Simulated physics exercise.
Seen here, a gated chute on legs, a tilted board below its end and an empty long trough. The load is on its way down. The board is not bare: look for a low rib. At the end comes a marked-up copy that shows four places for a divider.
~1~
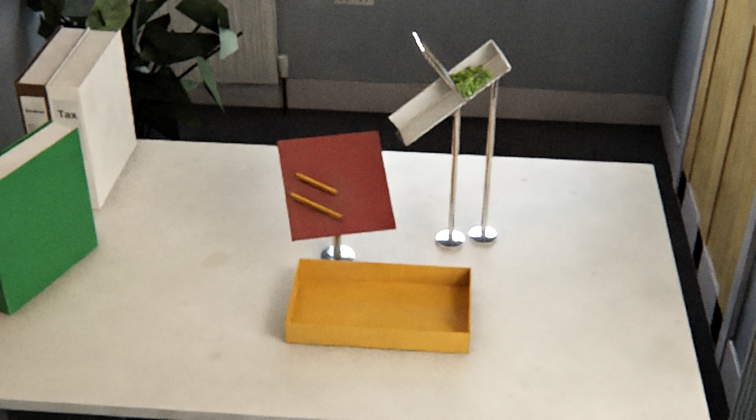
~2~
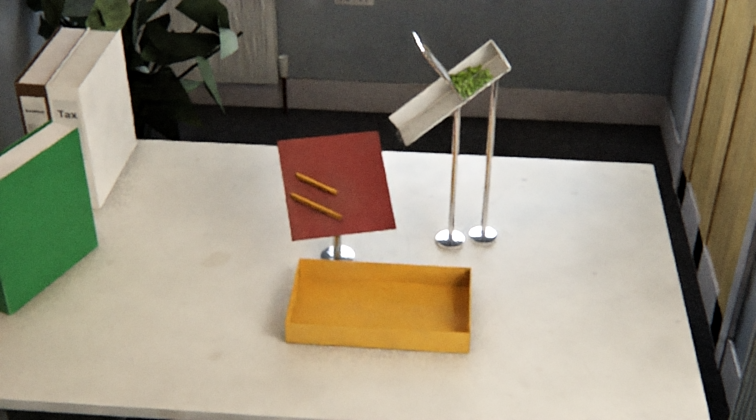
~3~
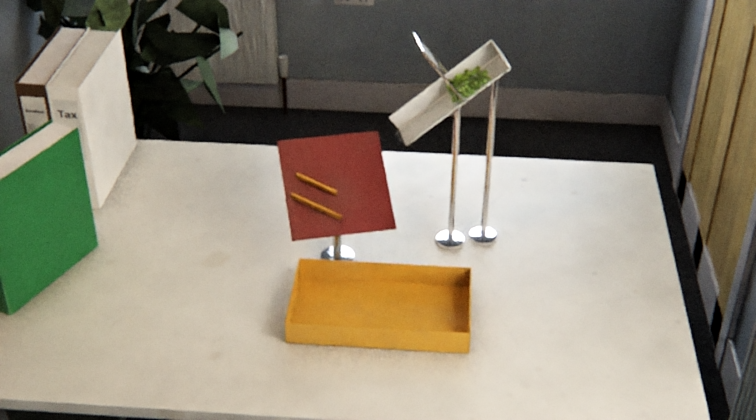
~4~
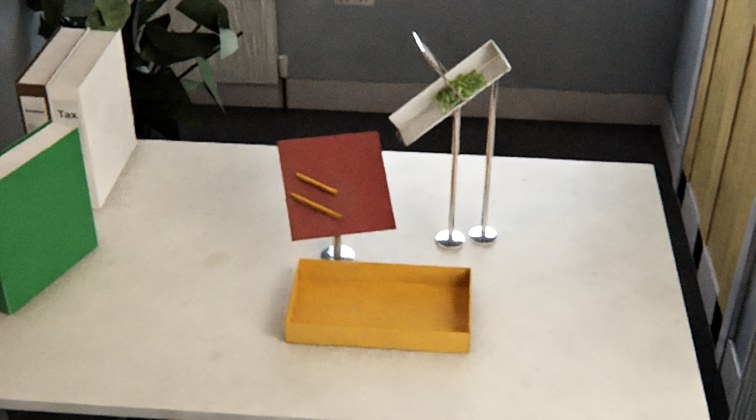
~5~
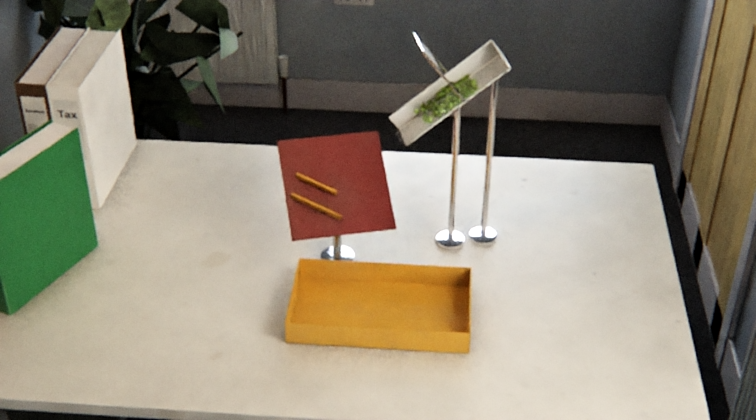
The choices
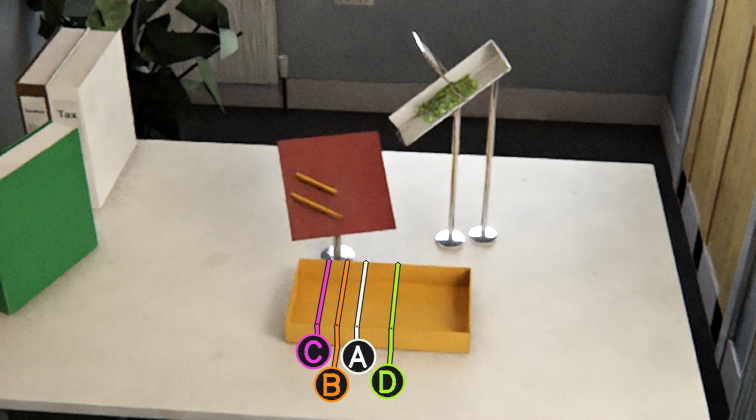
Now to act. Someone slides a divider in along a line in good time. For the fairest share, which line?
Line A.
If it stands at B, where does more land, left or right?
The right side.
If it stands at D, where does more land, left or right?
The left side.
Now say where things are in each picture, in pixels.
The first frame shows load behind the gate at (470, 80), dried peas; lip of the chute at (403, 137), sloping fairly steeply.
The second frame shows middle of the board at (336, 184), tilted fairly steeply; middle of its low edge at (345, 234); of its high edge at (328, 136).
The third frame shows front corners of the trough at (286, 323) and (470, 334), empty; front of the load at (454, 101).
The fourth frame shows middle of the load at (460, 90); its front at (444, 111), about a third of the way to the lip; rib from (297, 174) to (337, 191); rib from (292, 194) to (342, 216).
The fifth frame shows middle of the load at (452, 98); its front at (417, 111), about two thirds of the way to the lip.
On the marked copy, line A crosses the front rim at (356, 327); line B crosses the front rim at (337, 326); line C crosses the front rim at (317, 325); line D crosses the front rim at (391, 329).
If A is chosen, of what is caught, about half on the left of the divider, about half on the right.
If B is chosen, of what is caught, a small part on the left of the divider, most on the right.
If C is chosen, of what is caught, a stray few on the left of the divider, nearly all on the right.
If D is chosen, of what is caught, nearly all on the left of the divider, a small part on the right.
